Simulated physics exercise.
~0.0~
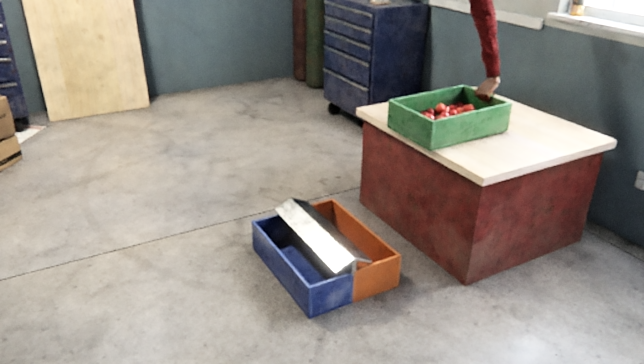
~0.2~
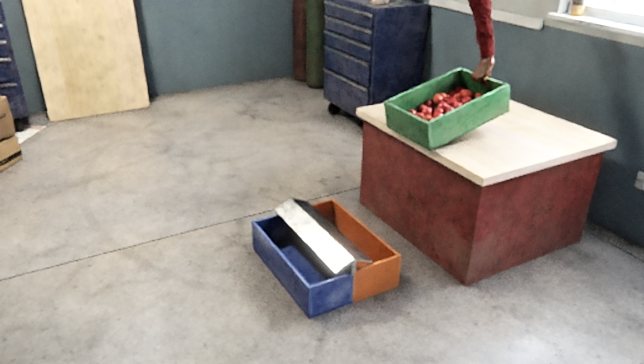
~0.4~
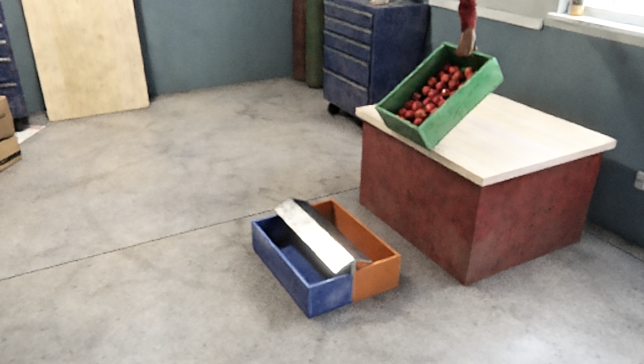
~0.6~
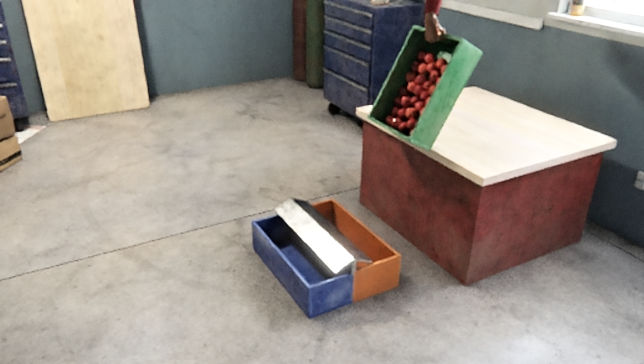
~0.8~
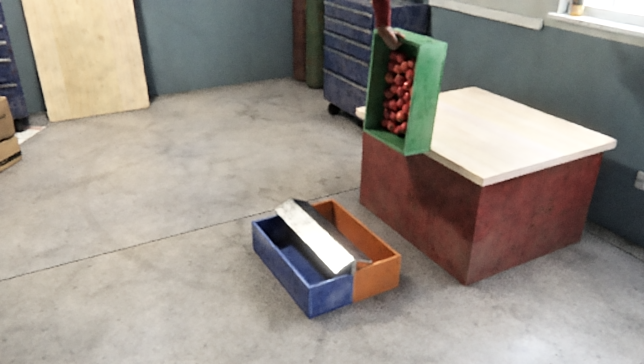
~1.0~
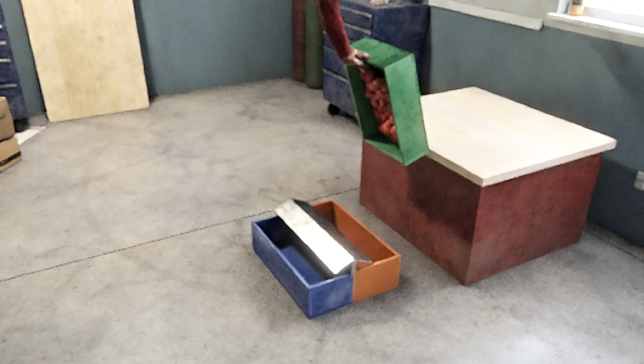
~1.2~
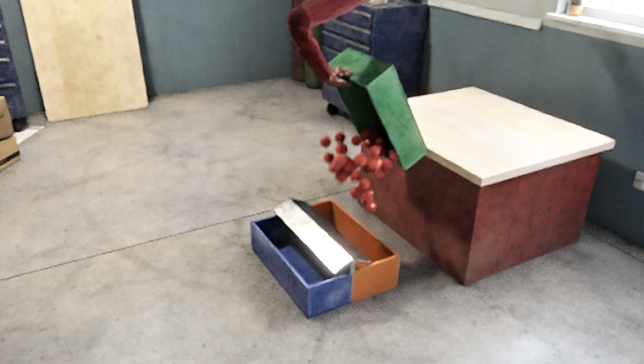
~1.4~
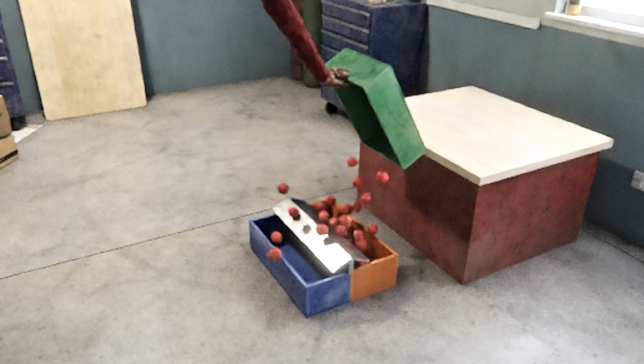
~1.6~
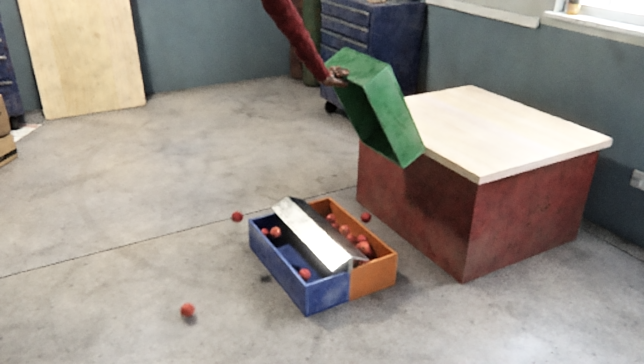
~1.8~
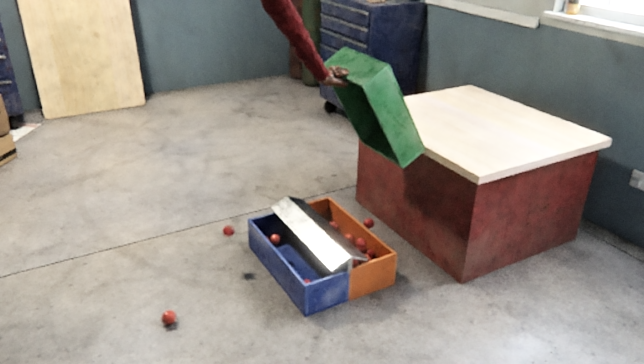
In this clip, an arm tips a green crate of tomatoes leftward off a bench, spilling them over a ridged divider between an orange bin and a blue tub. Most drop into the orange bin, a few into the tub, and some end on the floor while the crate stays tilted.
